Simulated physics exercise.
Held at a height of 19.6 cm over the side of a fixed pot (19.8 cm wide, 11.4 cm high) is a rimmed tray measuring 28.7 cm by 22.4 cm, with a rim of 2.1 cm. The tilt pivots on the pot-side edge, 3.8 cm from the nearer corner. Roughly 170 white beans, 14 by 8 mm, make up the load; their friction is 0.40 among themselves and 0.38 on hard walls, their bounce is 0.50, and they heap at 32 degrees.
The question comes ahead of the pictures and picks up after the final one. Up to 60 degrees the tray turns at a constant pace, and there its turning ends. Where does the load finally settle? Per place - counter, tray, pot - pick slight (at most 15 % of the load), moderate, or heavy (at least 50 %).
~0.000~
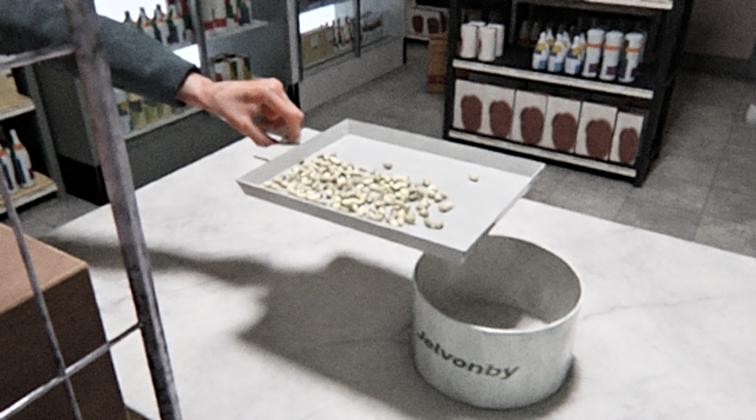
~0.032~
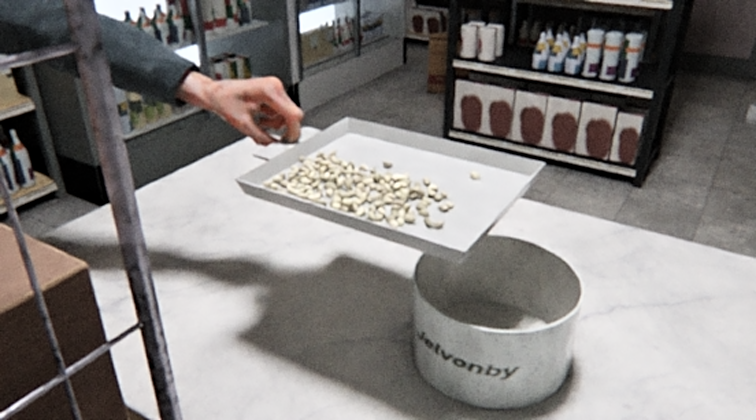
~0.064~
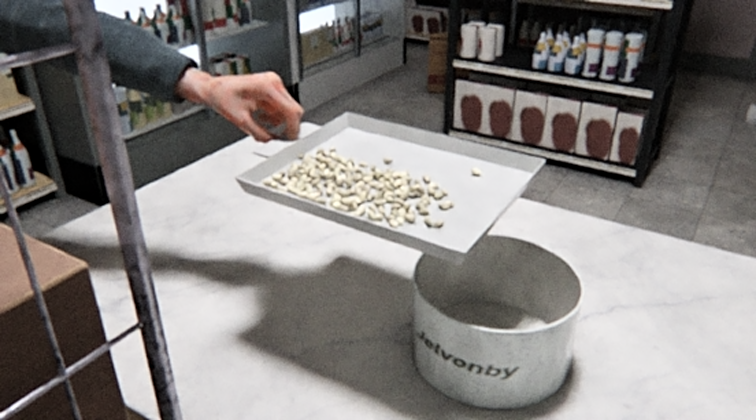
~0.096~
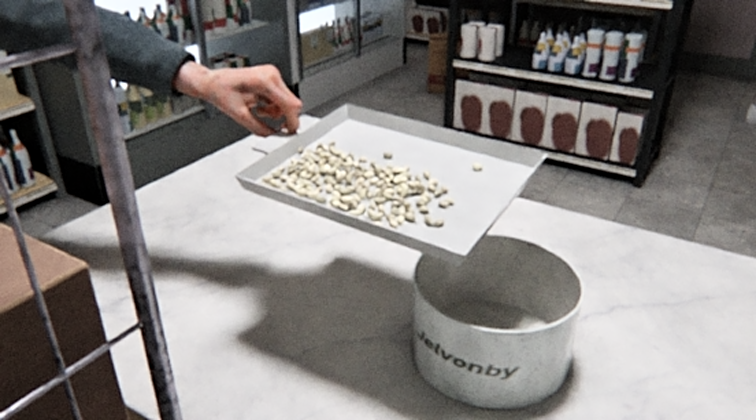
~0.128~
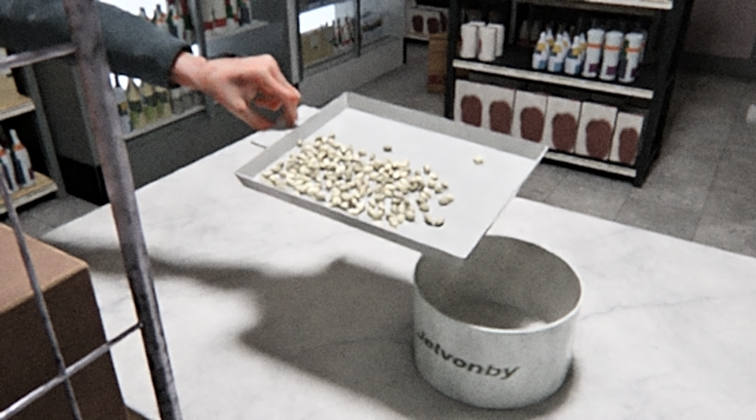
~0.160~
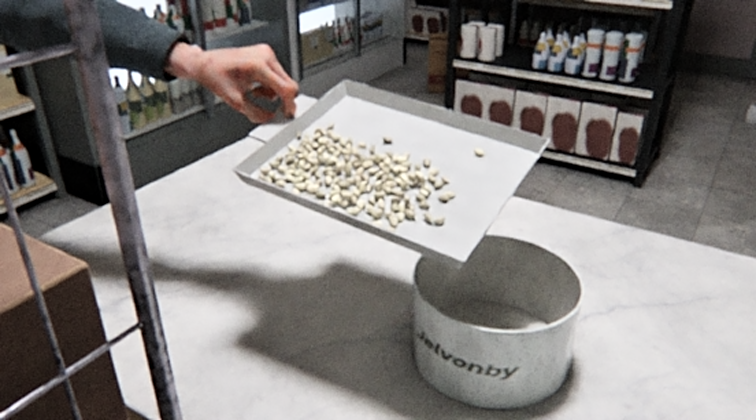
Counter - moderate; tray - heavy; pot - slight.
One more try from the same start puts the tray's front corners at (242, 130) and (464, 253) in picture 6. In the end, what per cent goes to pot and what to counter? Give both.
Per cent by place - pot 5, counter 70.
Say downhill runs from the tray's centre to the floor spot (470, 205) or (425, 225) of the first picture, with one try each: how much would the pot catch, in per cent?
That would be close to 40 per cent, then close to 0 per cent.
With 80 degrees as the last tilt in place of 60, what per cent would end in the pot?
You'd end up with some 0 % in the pot.
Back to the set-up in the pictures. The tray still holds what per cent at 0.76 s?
It works out to near 75 per cent of the load.
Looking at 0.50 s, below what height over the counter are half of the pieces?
The halfway mark sits at about 24 cm.
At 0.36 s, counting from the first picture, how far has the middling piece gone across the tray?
Some 1 cm.
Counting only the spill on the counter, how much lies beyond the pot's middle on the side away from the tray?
Near 50 in a hundred.
After 0.36 s, tilt 37 degrees; the tray holds 100 %, the pot 0 %.
After 0.50 s, tilt 54 degrees; the tray holds 100 %, the pot 0 %.
Then, at 0.76 s, tilt 60 degrees; the tray holds 75 %, the pot 0 %.
In the end, at 2.2 s, counter 40 %, tray 60 %, pot 0 %.
